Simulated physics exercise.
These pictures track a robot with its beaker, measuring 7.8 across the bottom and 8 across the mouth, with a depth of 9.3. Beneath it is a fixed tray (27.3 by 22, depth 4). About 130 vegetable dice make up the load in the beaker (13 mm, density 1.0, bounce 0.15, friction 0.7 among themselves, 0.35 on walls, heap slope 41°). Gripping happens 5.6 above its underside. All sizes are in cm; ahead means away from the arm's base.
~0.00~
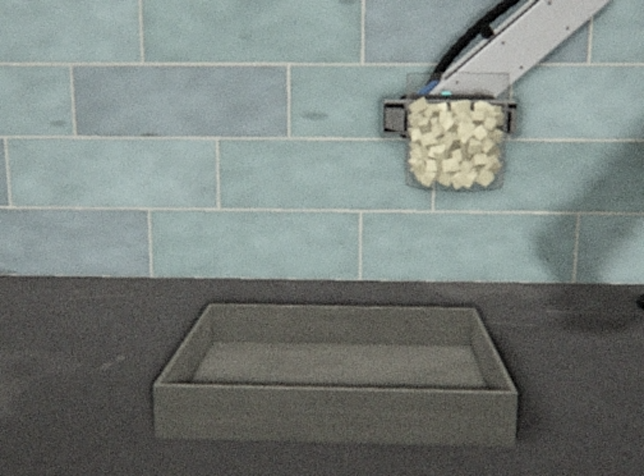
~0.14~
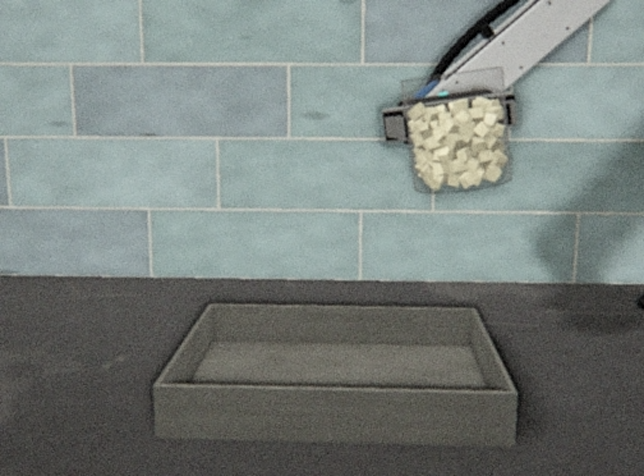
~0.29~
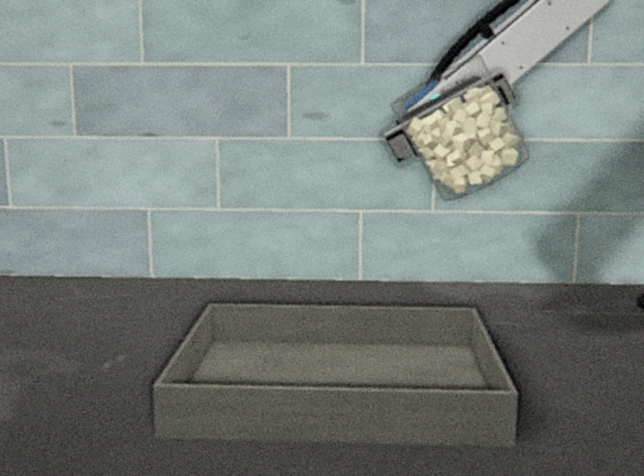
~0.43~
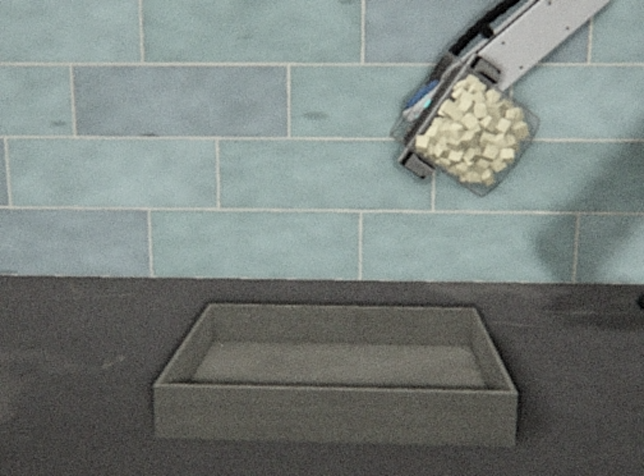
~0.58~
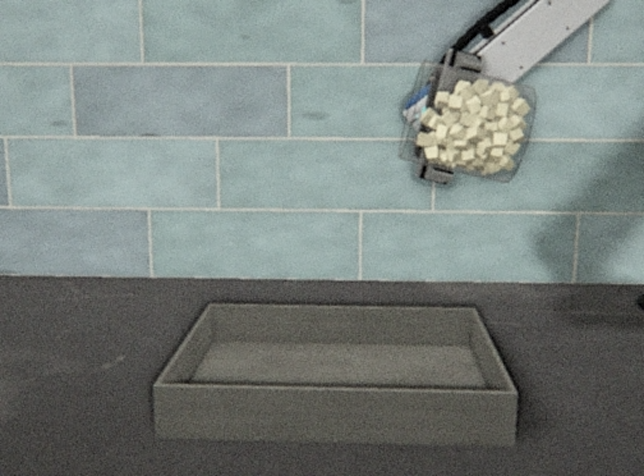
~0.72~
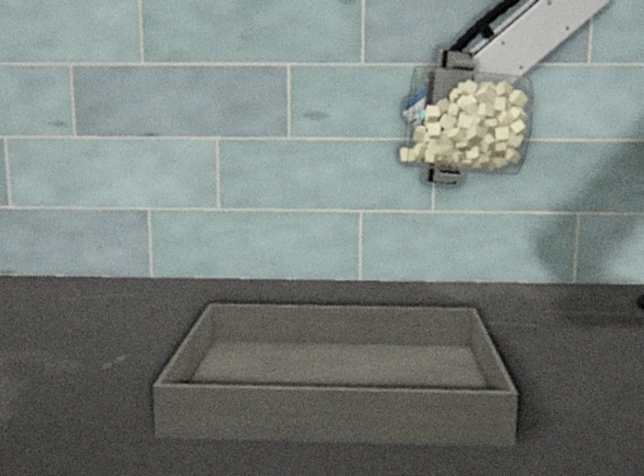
Above a gray tray, a robot arm steadily tilts a clear beaker of pale cubes sideways.
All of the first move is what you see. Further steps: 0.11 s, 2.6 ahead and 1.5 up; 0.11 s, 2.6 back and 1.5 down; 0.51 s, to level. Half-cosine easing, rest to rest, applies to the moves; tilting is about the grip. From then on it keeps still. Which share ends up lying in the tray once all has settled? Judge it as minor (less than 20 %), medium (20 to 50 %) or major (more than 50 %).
Medium, 20 to 50 %.
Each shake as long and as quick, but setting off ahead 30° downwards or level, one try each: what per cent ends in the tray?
You'd get some 10 per cent with the first setting and some 25 per cent with the second.
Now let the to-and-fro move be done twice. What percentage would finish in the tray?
Expected share: About 50 %.
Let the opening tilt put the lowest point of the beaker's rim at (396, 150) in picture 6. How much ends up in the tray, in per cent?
10 %.
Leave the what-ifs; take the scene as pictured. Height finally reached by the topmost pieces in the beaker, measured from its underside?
Some 7.5 cm.
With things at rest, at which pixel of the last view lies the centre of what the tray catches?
It sits close to (337, 378).
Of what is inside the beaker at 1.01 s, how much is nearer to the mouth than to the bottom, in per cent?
Close to 60 in a hundred.
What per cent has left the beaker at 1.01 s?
I'd say some 25 percent.
By 1.01 s, tilted 81° forward, highest piece 25 above the table; 95 in the beaker, 6 in the tray, 29 in flight or on a rim.
By 1.30 s, tilted 16° forward, highest piece 26 above the table; 92 in the beaker, 38 in the tray.
By 1.65 s, level, highest piece 26 above the table; 92 in the beaker, 38 in the tray.
By 2.70 s, level, highest piece 26 above the table; 92 in the beaker, 38 in the tray.
Final count, 92 in the beaker, 38 in the tray. That is 29 % in the tray.
